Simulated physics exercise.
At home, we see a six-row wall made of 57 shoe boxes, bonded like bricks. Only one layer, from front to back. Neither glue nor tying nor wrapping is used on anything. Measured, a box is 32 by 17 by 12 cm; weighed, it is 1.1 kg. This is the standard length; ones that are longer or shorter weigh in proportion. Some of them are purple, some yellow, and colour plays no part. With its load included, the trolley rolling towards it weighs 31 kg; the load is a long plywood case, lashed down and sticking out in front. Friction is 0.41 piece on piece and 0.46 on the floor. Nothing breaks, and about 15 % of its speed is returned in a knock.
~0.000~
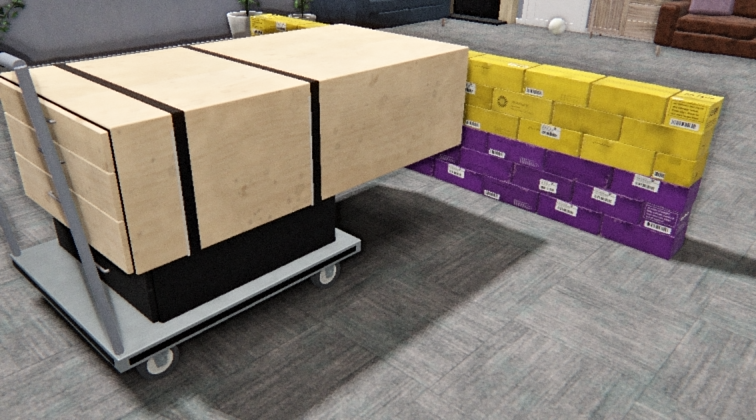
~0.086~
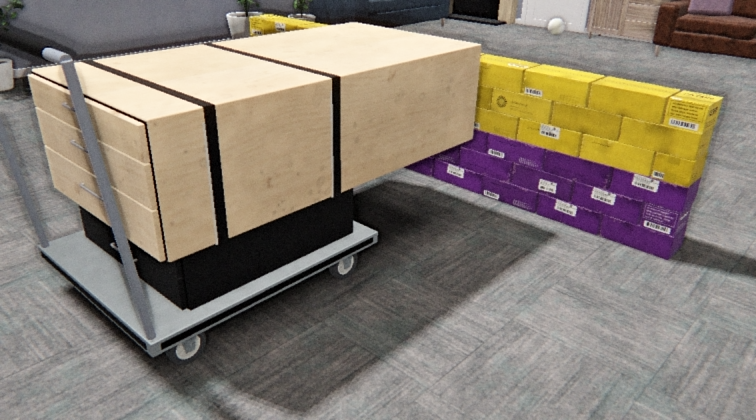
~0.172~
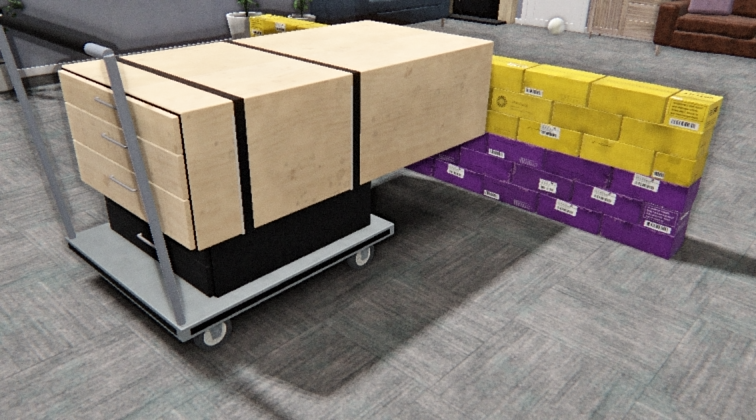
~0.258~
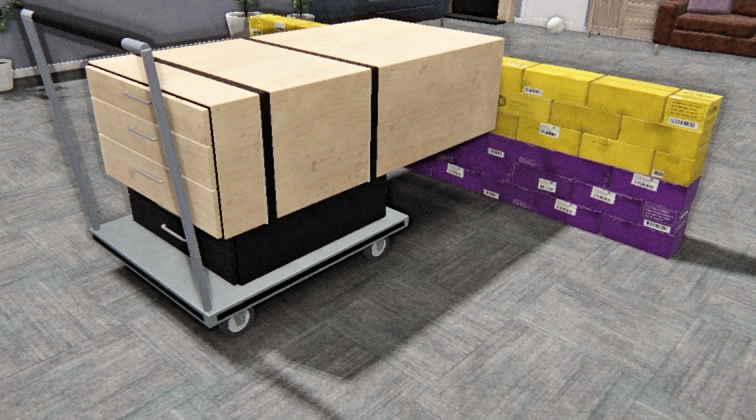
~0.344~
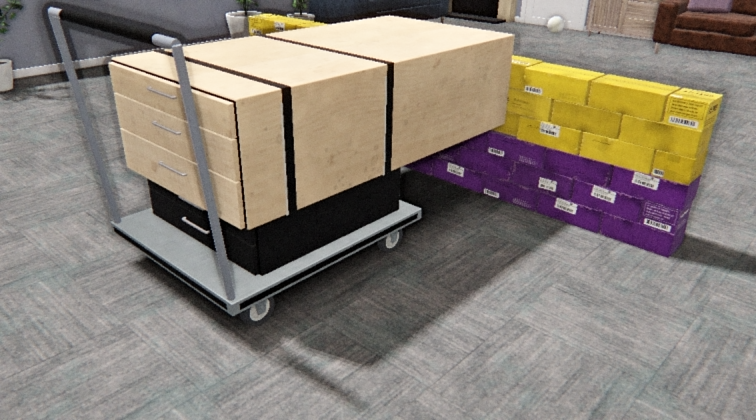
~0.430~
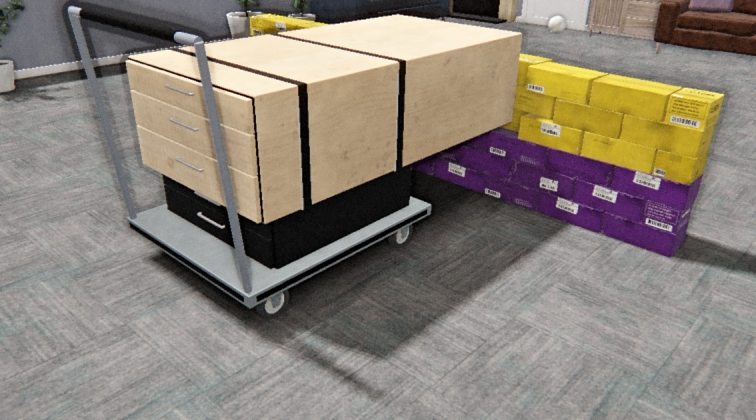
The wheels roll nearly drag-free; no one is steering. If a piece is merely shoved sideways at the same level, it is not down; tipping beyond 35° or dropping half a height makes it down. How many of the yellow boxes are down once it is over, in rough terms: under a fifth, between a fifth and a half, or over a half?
Once it is over, between a fifth and a half are down.
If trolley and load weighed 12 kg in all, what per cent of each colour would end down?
Down at the end: Purple 0 per cent, yellow 0 per cent.
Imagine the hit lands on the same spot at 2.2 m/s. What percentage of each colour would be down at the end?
The purple would finish 0 in a hundred down, the yellow 40 in a hundred.
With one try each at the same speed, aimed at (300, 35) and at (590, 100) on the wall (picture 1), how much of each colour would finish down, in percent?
You'd get purple at 10 followed by 10, and yellow at 40 followed by 40 percent.
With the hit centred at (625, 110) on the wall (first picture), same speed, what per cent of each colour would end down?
For purple it's 10 per cent, for yellow 30 per cent.
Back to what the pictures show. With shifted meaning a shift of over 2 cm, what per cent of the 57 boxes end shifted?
Share: 30 in a hundred.
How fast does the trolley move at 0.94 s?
I'd put it at roughly 0.4 m/s.
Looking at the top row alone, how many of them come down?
From the top row, the count is 5.
Around 0.66 s, load 21 cm past the wall's line, still rolling; 2 of the 29 yellow boxes down (2 of 57 in all colours); top yellow box unmoved.
Around 0.94 s, load 34 cm past the wall's line, still rolling; 12 of the 29 yellow boxes down (15 of 57 in all colours); top yellow box unmoved.
Finally (2.6 s), load 74 cm past the wall's line, stopped; 12 of the 29 yellow boxes down (15 of 57 in all colours); top yellow box unmoved; top purple box unmoved. That is 41 per cent. Seen by the last camera, middles, top yellow box near (635, 97), top purple box near (343, 96).
